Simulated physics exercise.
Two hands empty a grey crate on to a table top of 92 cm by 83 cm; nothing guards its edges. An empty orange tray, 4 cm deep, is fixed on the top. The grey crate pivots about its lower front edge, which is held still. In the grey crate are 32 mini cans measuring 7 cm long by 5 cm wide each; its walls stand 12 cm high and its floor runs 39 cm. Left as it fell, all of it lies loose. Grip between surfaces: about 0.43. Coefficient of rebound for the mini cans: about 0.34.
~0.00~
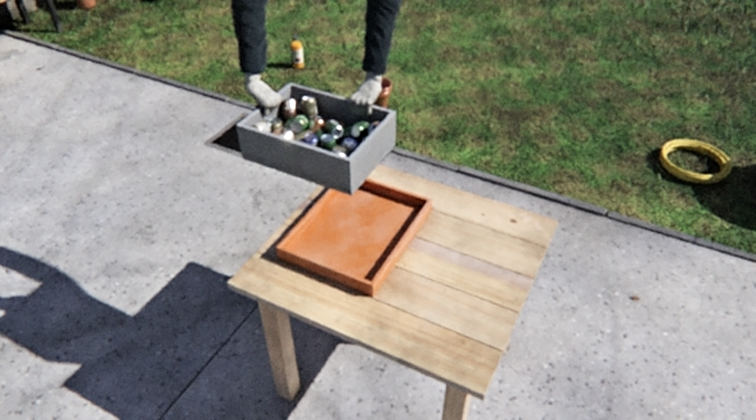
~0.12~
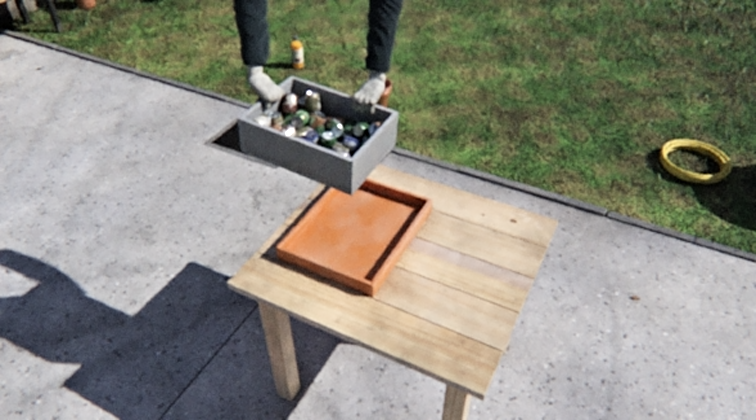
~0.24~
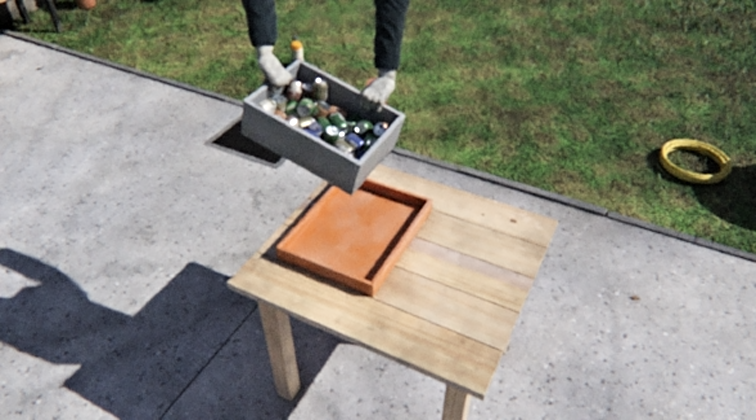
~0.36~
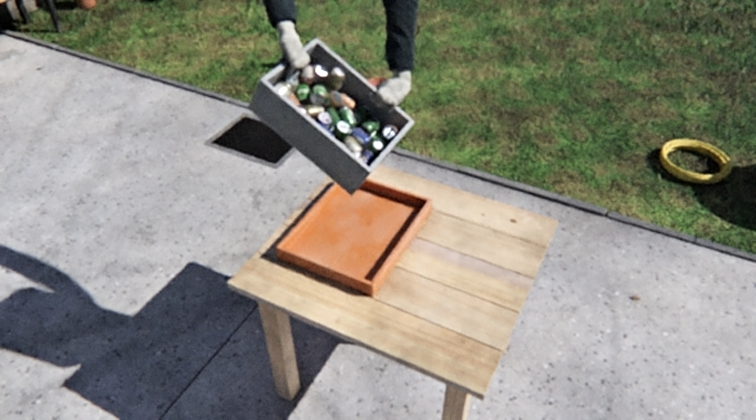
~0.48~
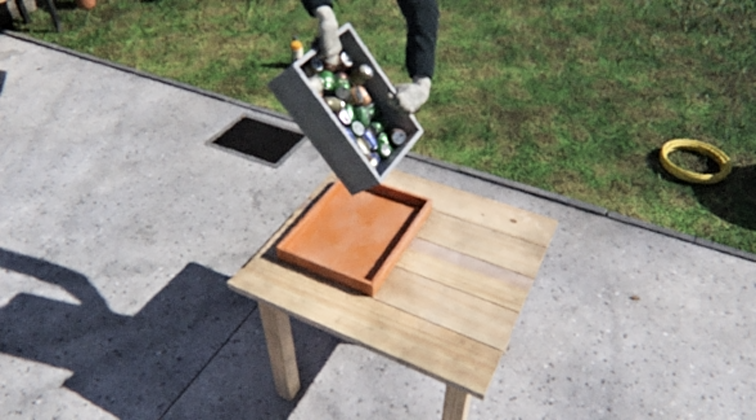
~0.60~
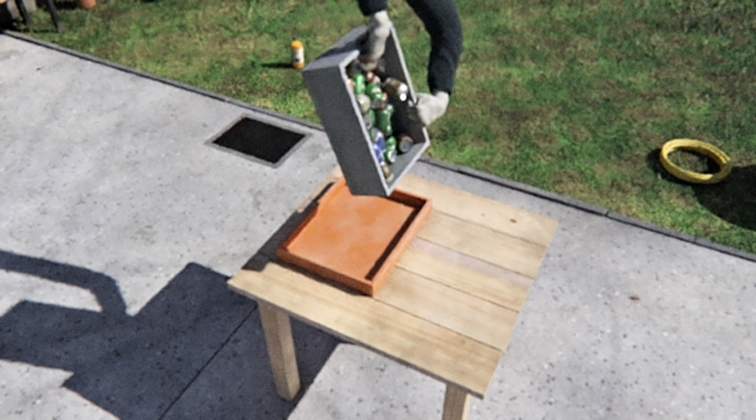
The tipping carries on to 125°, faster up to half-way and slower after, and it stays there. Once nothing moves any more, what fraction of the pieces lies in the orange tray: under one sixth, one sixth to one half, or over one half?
Under one sixth.
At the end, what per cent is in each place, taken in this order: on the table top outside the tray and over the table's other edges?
Roughly 45 and 10 per cent.
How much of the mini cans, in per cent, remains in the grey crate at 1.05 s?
Roughly 15 percent.
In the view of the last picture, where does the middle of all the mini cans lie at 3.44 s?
(489, 396).
After 1.05 s, tilt 124°; 5 still in the grey crate, 11 on the table top outside the tray and 16 in the air.
After 1.62 s, tilt 125°; 19 on the table top outside the tray, 11 over the right end of the table and 2 over the table's other edges.
After 2.42 s, tilt 125°; 15 on the table top outside the tray, 14 over the right end of the table and 3 over the table's other edges.
Outcome (at 3.44 s), 15 on the table top outside the tray, 14 over the right end of the table and 3 over the table's other edges. Asked share, 0 of 32, 0 per cent.
